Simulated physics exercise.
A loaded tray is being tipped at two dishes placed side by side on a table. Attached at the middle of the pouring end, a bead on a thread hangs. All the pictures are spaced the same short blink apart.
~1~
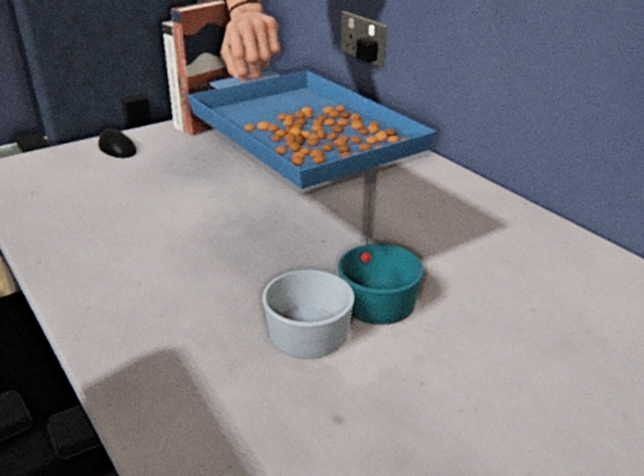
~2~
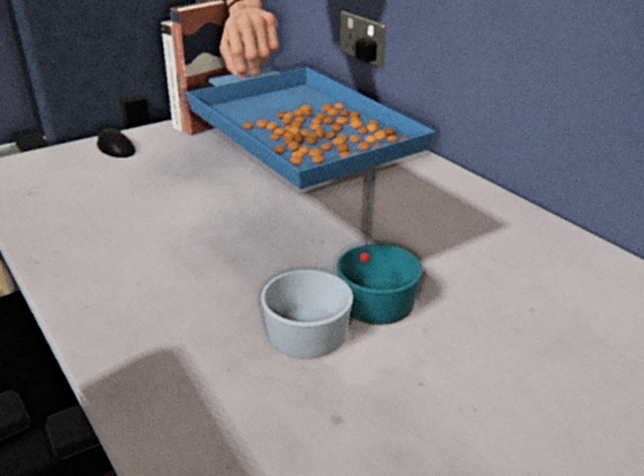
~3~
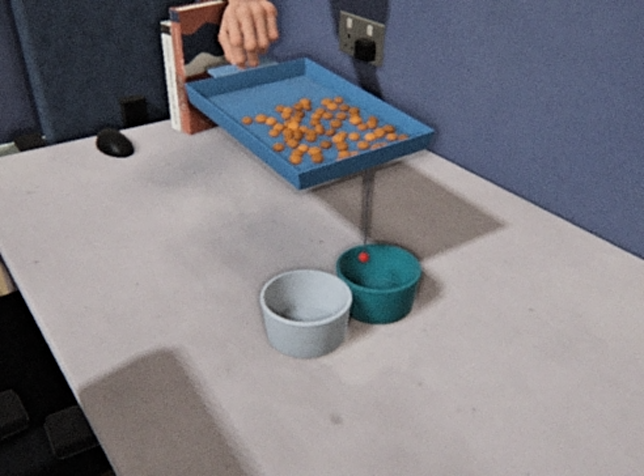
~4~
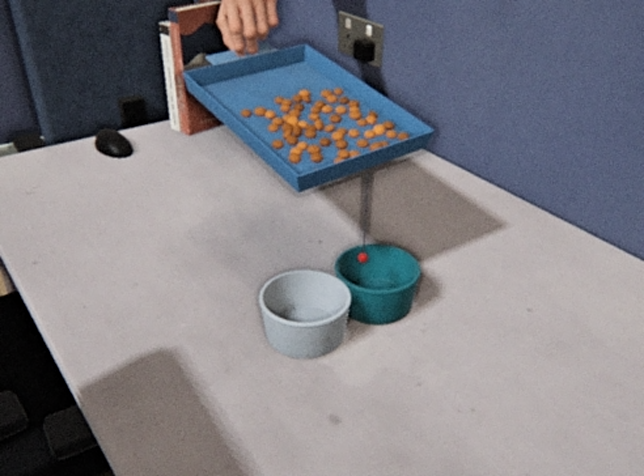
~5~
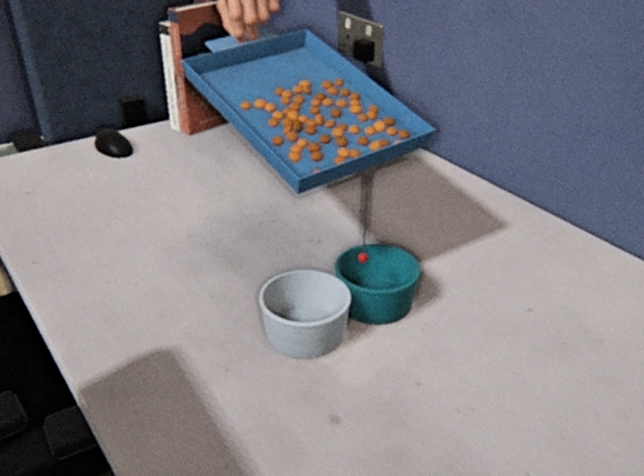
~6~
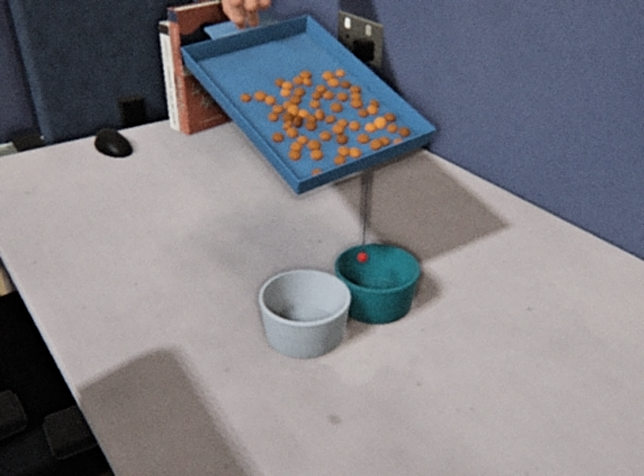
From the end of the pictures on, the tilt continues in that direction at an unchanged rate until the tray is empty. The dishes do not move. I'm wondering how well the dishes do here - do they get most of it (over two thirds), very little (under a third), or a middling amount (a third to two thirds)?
They get a middling amount, a third to two thirds.
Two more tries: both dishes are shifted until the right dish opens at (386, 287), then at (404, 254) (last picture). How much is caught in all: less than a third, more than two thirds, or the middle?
In order: Over two thirds, then in the middle band.
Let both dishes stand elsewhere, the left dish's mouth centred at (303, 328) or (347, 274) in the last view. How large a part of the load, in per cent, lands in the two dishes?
Close to 70 in a hundred, then close to 20 in a hundred.
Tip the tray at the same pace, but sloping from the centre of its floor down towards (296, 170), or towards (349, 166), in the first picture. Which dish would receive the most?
One after the other: The leftmost dish, the leftmost dish.
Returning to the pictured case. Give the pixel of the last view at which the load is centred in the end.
(328, 343).
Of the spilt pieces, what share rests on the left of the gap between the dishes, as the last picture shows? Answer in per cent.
Left portion: Around 20 %.
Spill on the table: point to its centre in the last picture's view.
I'd put the middle somewhere around (377, 366) in the last picture.
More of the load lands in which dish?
You'll find more in the left of the two at the end.
Just after the last frame, tray tipped steeply; every one on the tray.
A moment on, tray tipped past a quarter turn; roughly a third on the tray; roughly a quarter in the left dish; about a tenth outside both; roughly a quarter in the air.
Further on, tray tipped past a quarter turn; roughly half in the left dish; roughly half outside both.
When it is over, tray tipped past a quarter turn; roughly half in the left dish; not one in the right dish; roughly half outside both.
